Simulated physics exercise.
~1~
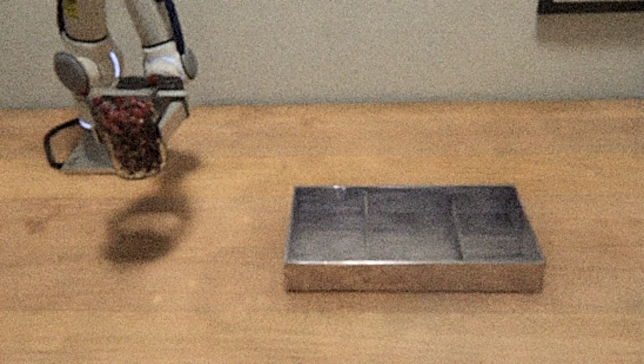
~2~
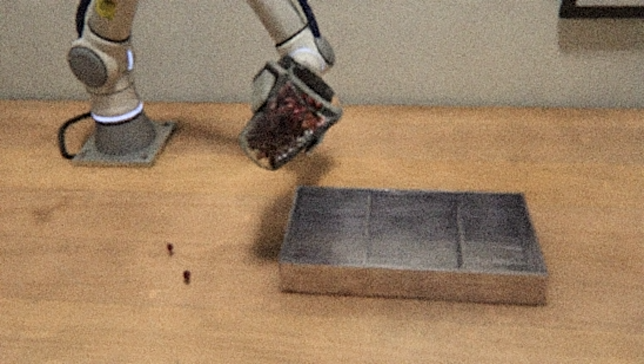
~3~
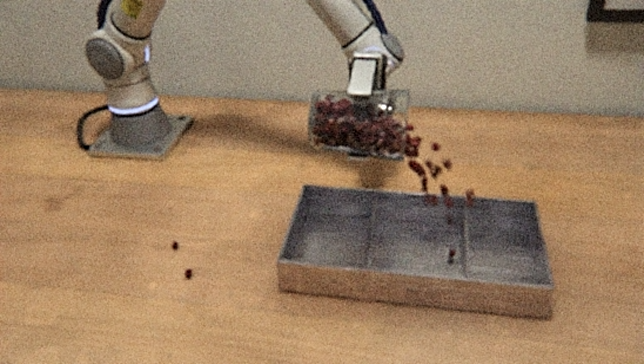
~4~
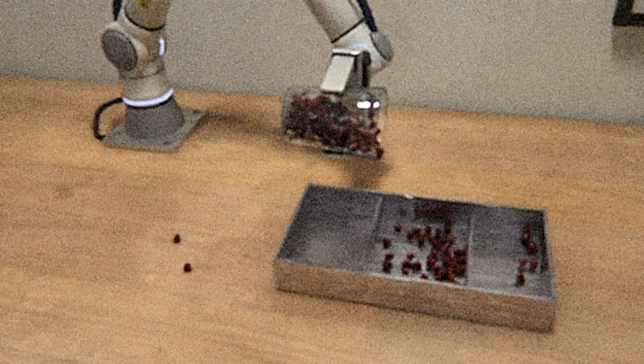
Robot arm tipping a clear cup of dark red beans over a divided metal tray, most staying in the cup.
